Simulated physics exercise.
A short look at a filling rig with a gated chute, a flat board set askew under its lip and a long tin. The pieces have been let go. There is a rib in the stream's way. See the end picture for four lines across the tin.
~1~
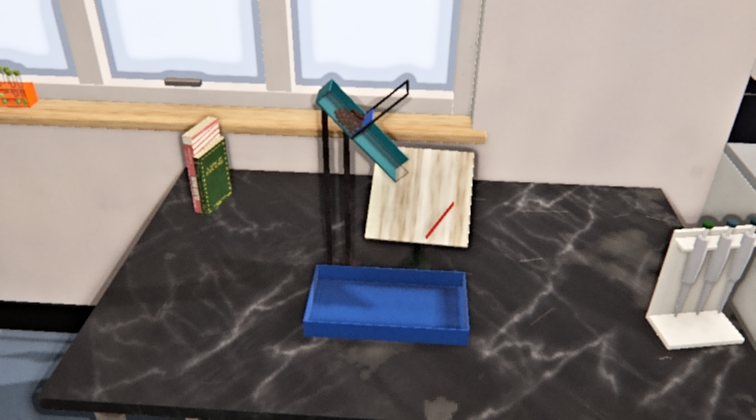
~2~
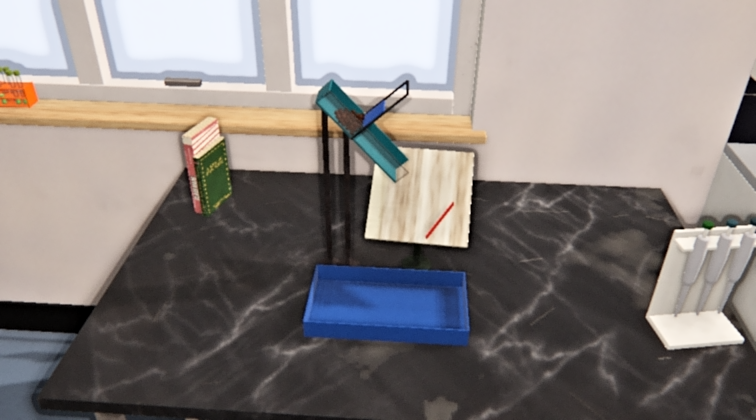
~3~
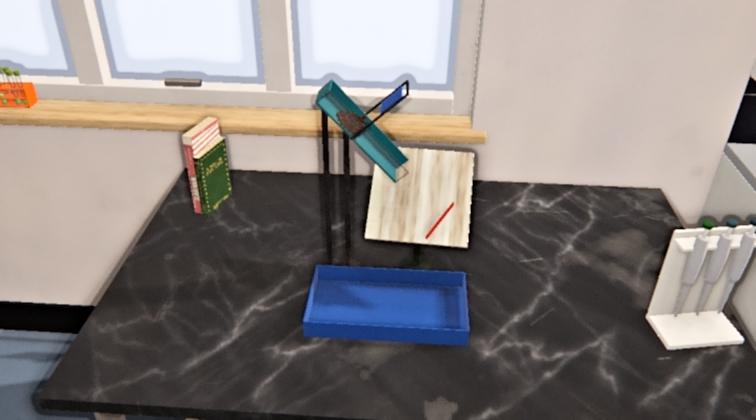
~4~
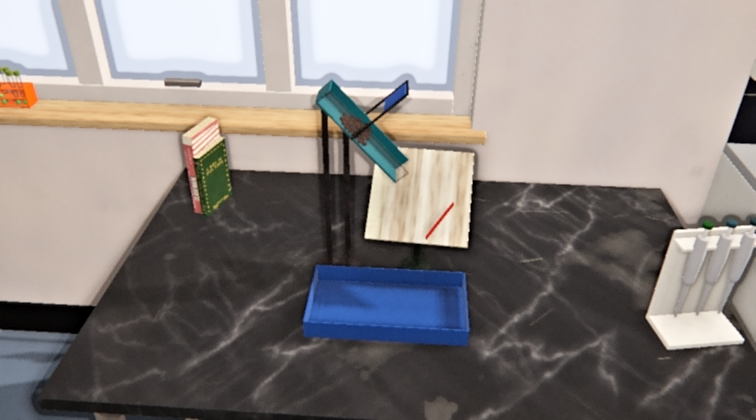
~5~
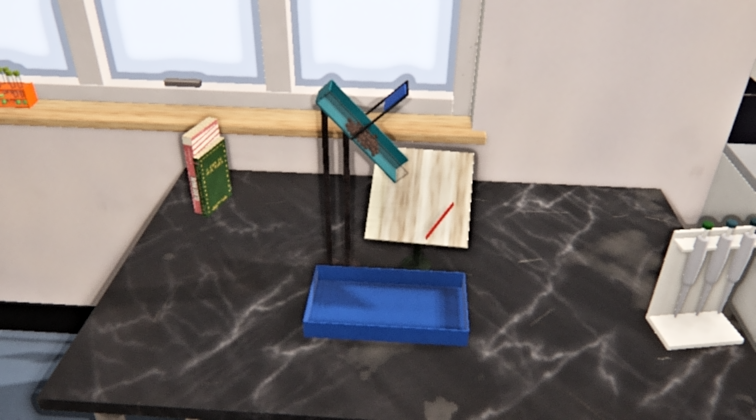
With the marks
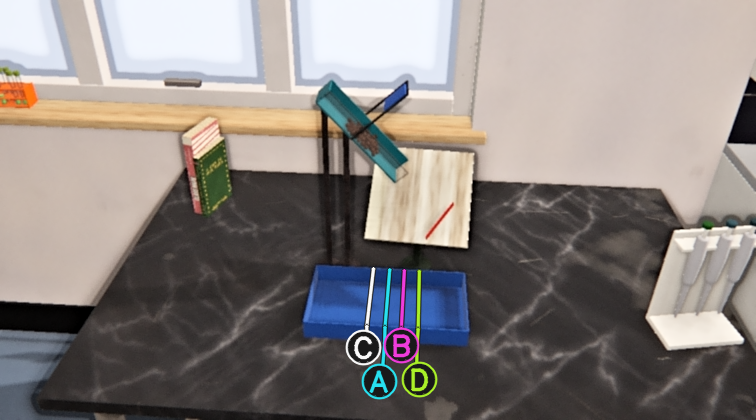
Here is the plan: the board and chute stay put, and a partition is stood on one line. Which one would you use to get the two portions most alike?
Take B.
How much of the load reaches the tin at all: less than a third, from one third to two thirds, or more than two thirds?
It is more than two thirds.
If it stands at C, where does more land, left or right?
More lands on the right.
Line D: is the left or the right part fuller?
Left.
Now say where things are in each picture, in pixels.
In the first picture, load behind the gate near (350, 120), allspice berries; lip of the chute near (396, 176), sloping steeply.
In the second picture, middle of the board near (421, 194), tilted fairly steeply; middle of its low edge near (416, 242); of its high edge near (425, 149).
In the third picture, front corners of the tin near (304, 321) and (469, 331), empty; front of the load near (358, 134).
In the fourth picture, middle of the load near (359, 129); its front near (365, 138), close to a quarter of the way to the lip; rib from (453, 202) to (426, 237).
In the fifth picture, middle of the load near (361, 138); its front near (377, 152), close to half of the way to the lip.
On the marked copy, line A crosses the front rim at (385, 326); line B crosses the front rim at (401, 327); line C crosses the front rim at (366, 325); line D crosses the front rim at (418, 328).
Choosing A, of what is caught, a small share on the left of the divider, all but a few on the right.
Choosing B, of what is caught, close to half on the left of the divider, close to half on the right.
Choosing C, of what is caught, none at all on the left of the divider, the whole lot on the right.
Choosing D, of what is caught, the bulk on the left of the divider, a small share on the right.
